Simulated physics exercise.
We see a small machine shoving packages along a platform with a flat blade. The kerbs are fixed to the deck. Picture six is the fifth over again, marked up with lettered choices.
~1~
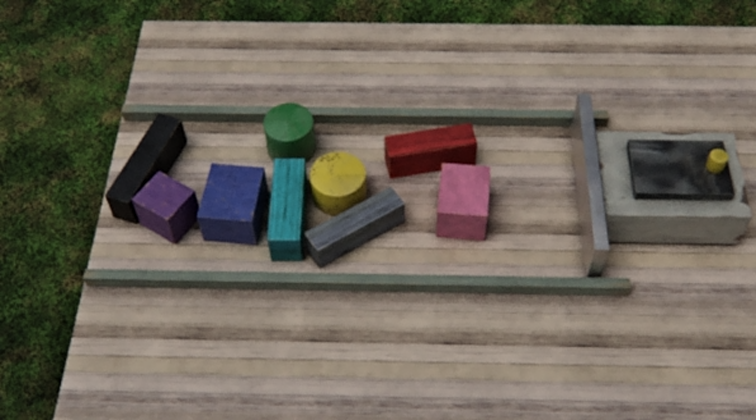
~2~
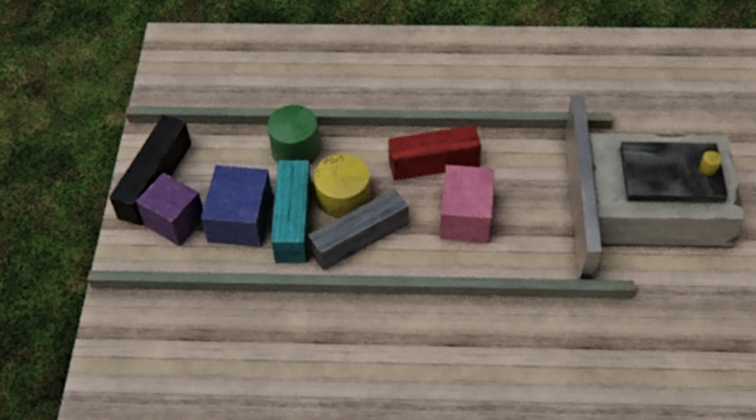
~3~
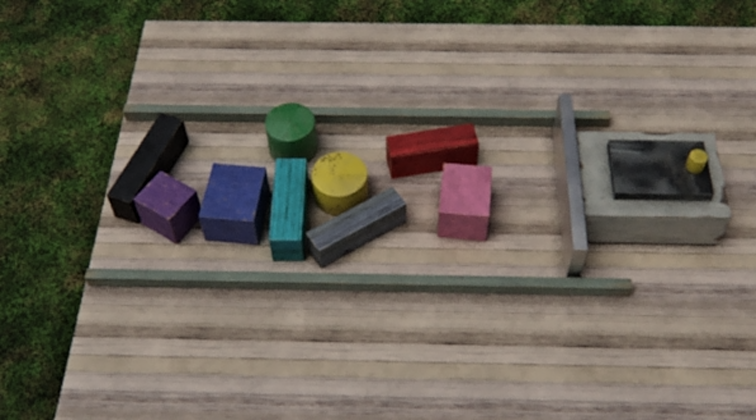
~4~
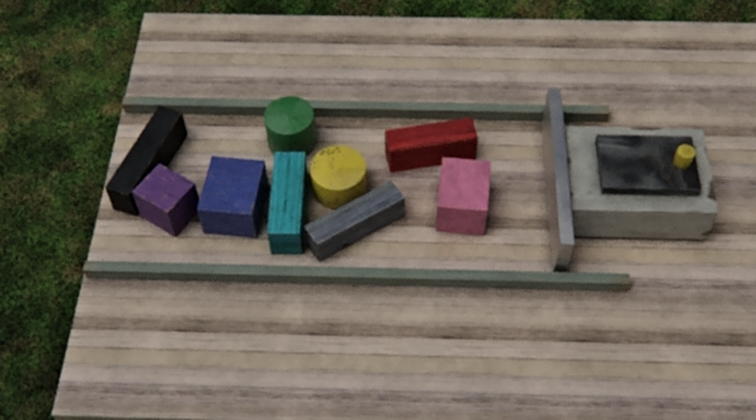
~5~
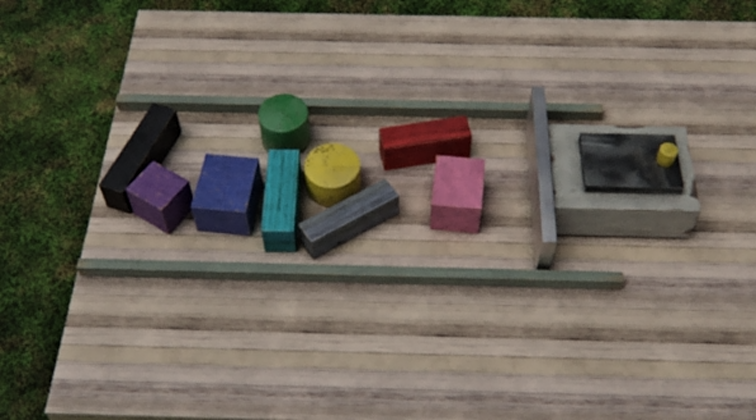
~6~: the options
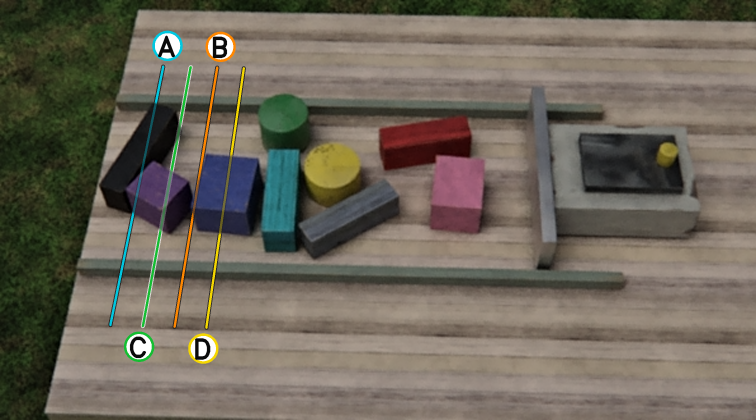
On a wooden platform, a small machine slides its flat blade left toward several still, colourful blocks.
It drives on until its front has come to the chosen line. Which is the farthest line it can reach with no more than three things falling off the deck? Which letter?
No fourth one falls up to D.
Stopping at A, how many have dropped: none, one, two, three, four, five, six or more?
By then, six or more.
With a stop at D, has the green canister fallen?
No.
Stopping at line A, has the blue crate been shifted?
Yes.
On the marked copy, A at (139, 184); B at (198, 186); C at (169, 185); D at (227, 187).
With D. Early on, robot (508, 159); red stick (376, 138); grey stick (330, 222).
Further on, robot (393, 156); purple crate (113, 216); black stick (131, 156).
At the end, robot (304, 154); black stick over the edge; purple crate over the edge; three fallen.
As for the rest, A drops eight; B drops four; C drops five.
